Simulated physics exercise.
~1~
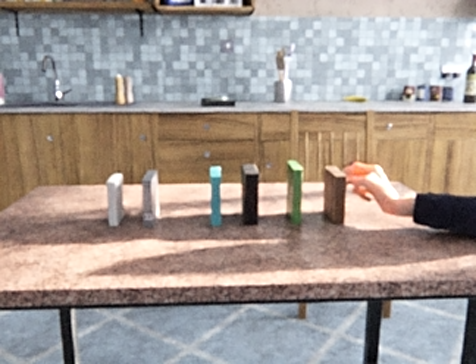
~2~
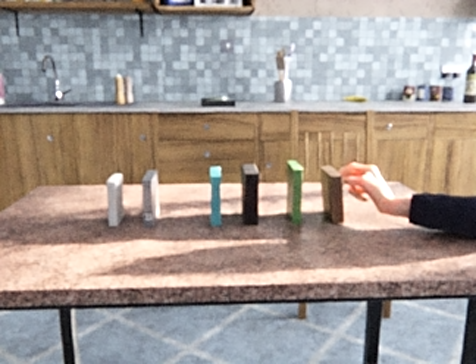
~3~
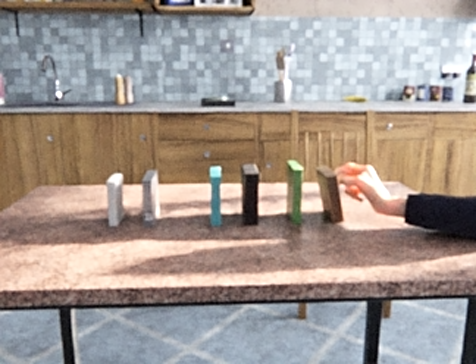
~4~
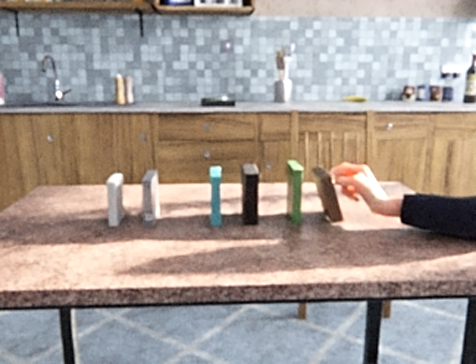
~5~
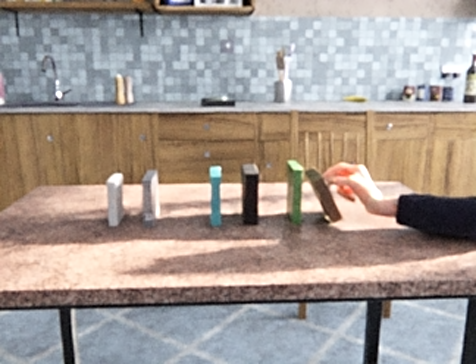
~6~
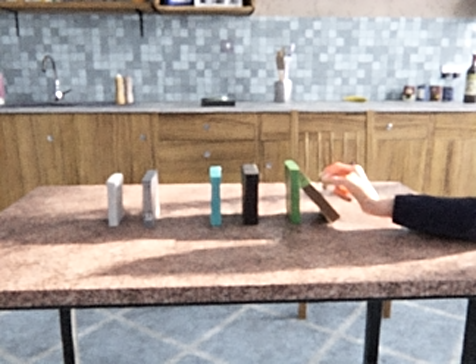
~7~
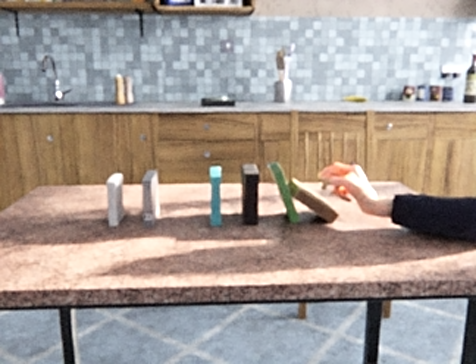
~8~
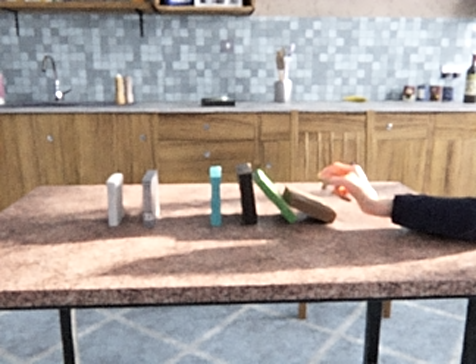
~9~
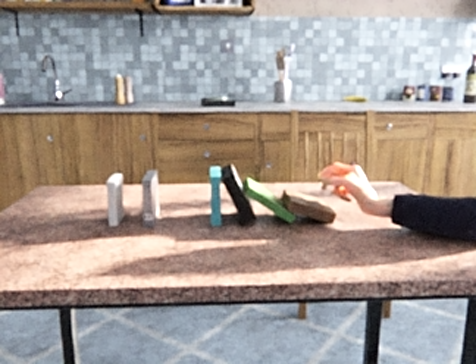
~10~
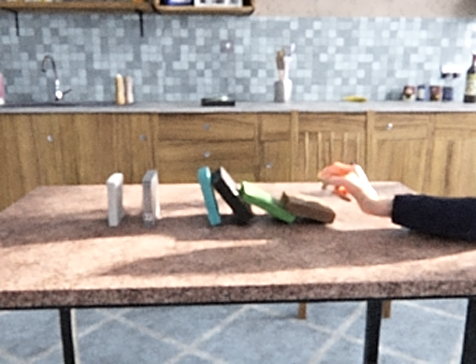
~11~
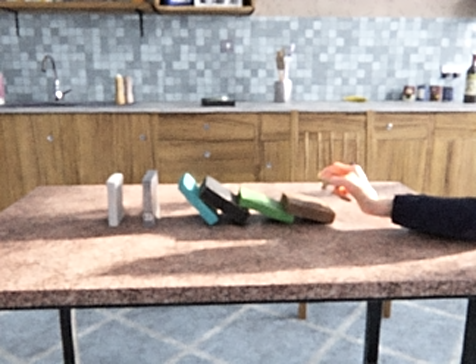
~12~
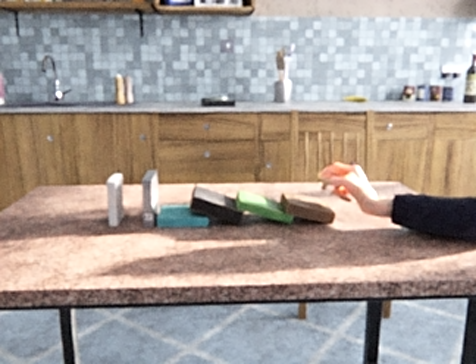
Brown block tipped by a hand toppling green, black and turquoise blocks leftward on a kitchen table, two pale ones staying upright.
